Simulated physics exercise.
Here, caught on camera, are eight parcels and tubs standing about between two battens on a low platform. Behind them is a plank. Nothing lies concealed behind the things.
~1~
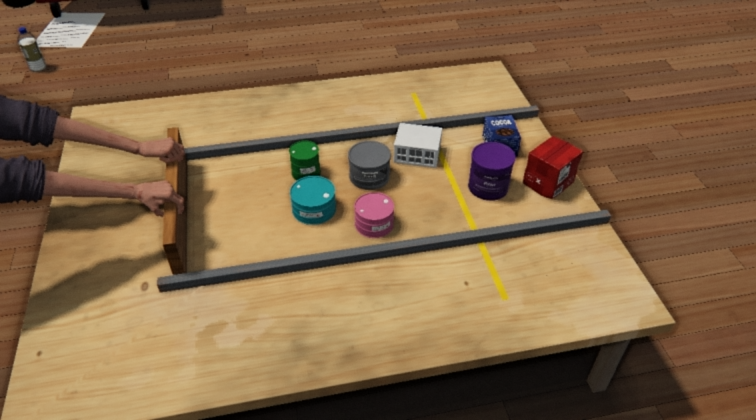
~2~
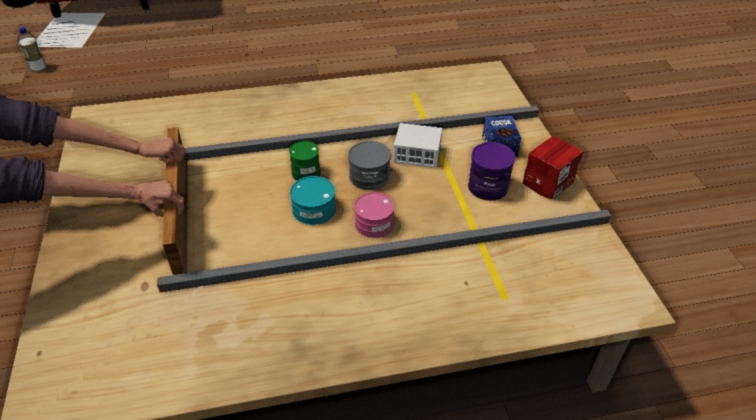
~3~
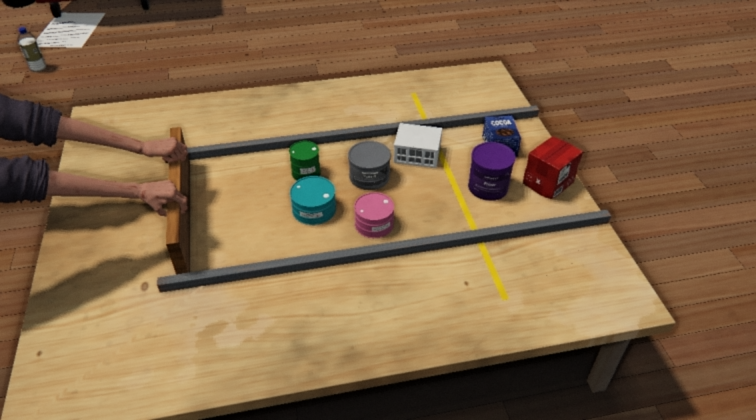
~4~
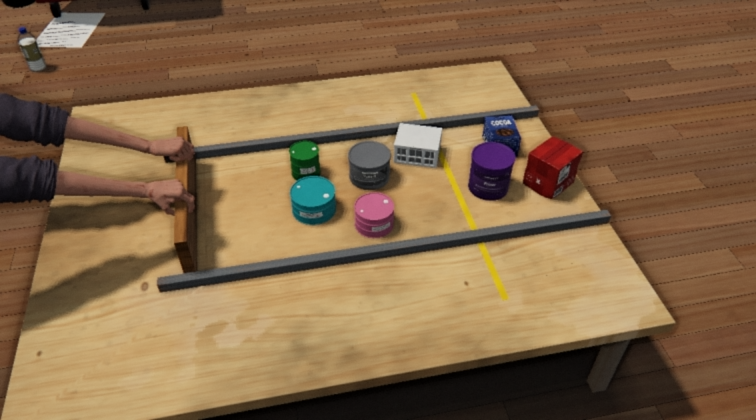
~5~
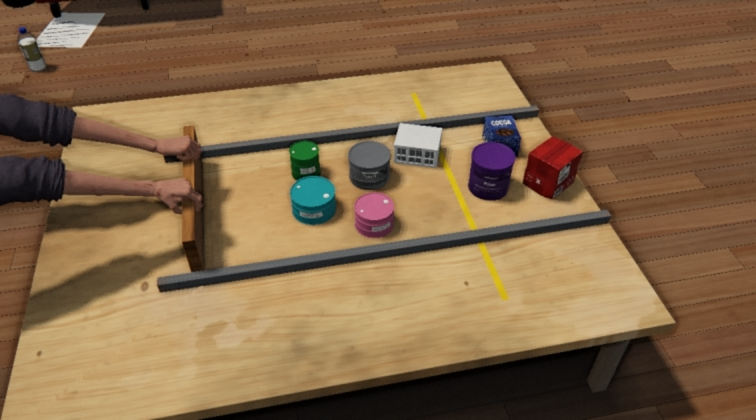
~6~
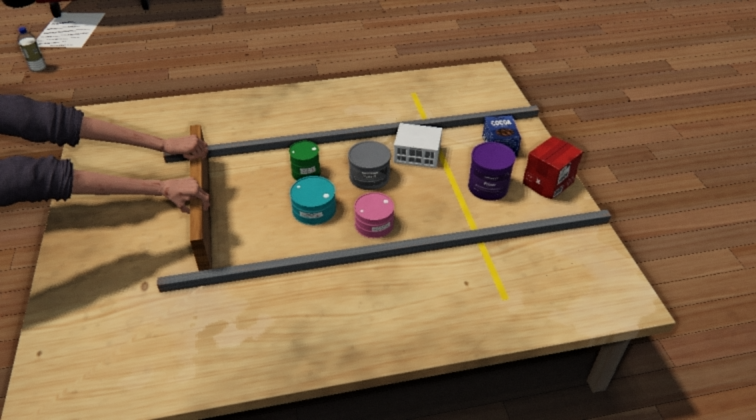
On a wooden platform, two hands sliding a plank slightly right between battens towards tubs and boxes that stay still.
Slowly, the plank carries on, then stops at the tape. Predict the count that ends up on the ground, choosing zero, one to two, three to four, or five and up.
The tally of falls will come to none at all.
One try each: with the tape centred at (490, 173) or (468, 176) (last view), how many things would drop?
Respectively 1 and 0.
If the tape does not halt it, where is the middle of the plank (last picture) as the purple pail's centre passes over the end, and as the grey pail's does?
The purple pail puts it at (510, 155), the grey pail at (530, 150).
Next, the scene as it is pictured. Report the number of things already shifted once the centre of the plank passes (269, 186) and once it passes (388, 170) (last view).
Moved so far: 0, then 5.
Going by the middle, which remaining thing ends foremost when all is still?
The red parcel finishes nearest.
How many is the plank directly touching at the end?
Number in contact with it: 3.
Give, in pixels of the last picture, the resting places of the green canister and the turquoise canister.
One is at about (455, 143), the other at about (479, 180).
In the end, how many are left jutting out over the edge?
The figure is 1.
A little later, none off yet; red parcel at rest near (552, 168); blue box at rest near (501, 137); purple pail at rest near (491, 172).
When it is over, the number that fall off is zero.
